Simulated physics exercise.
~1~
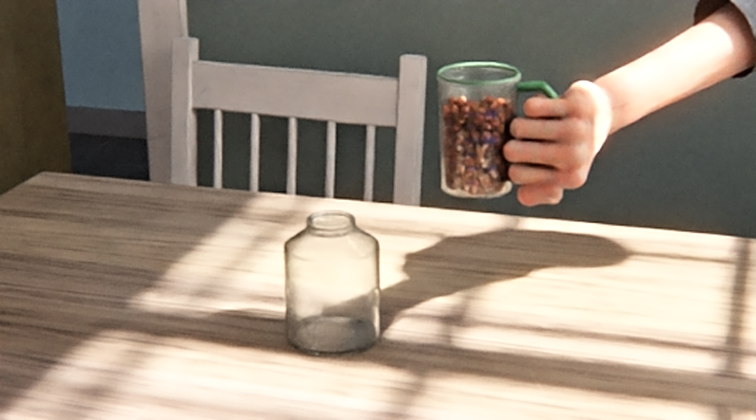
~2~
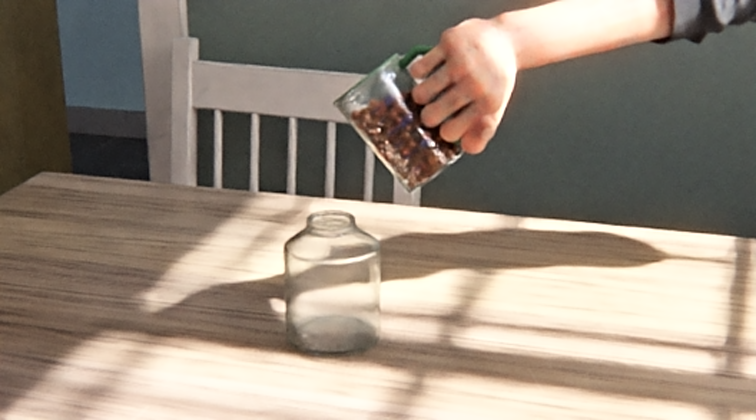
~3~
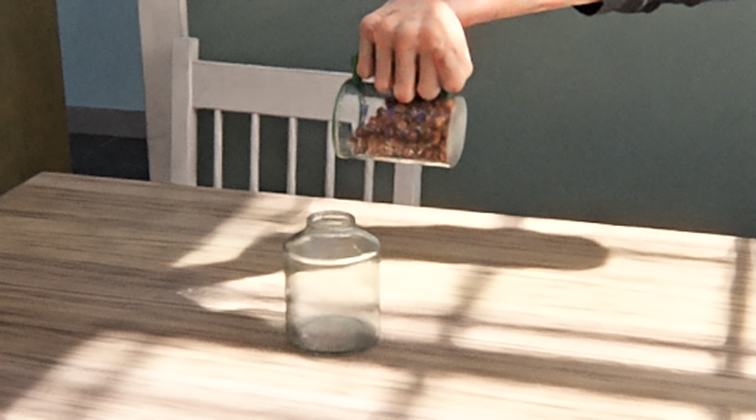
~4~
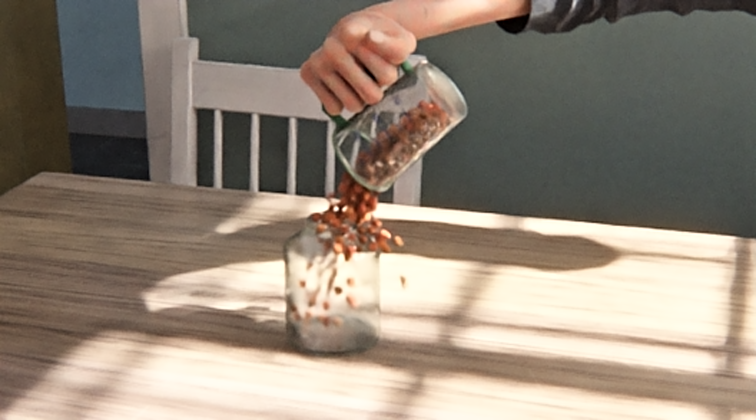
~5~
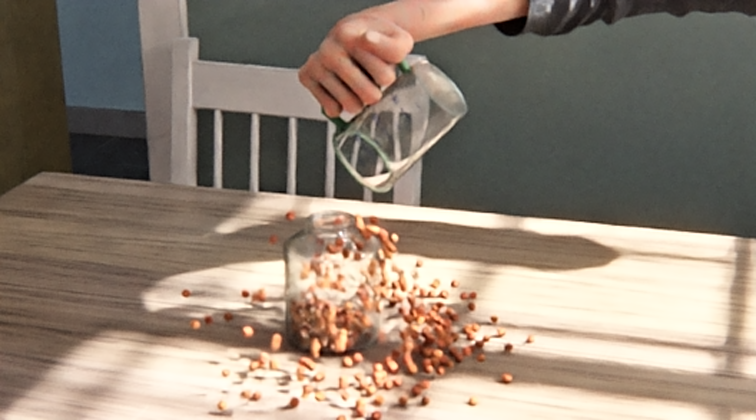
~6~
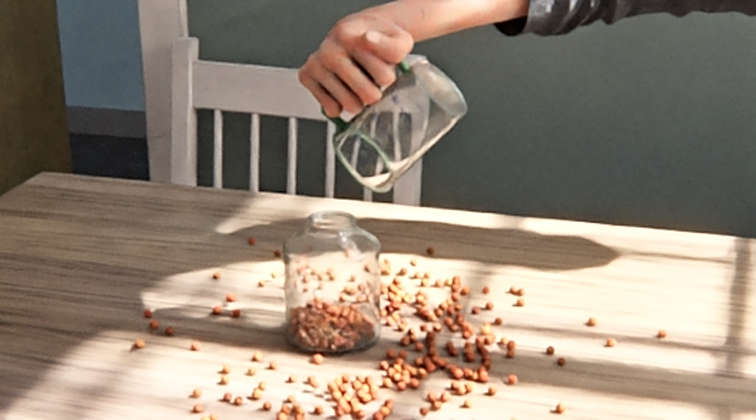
A hand tipping a clear cup of reddish-brown pellets over a glass jar, partly filling it and scattering most across the wooden table.
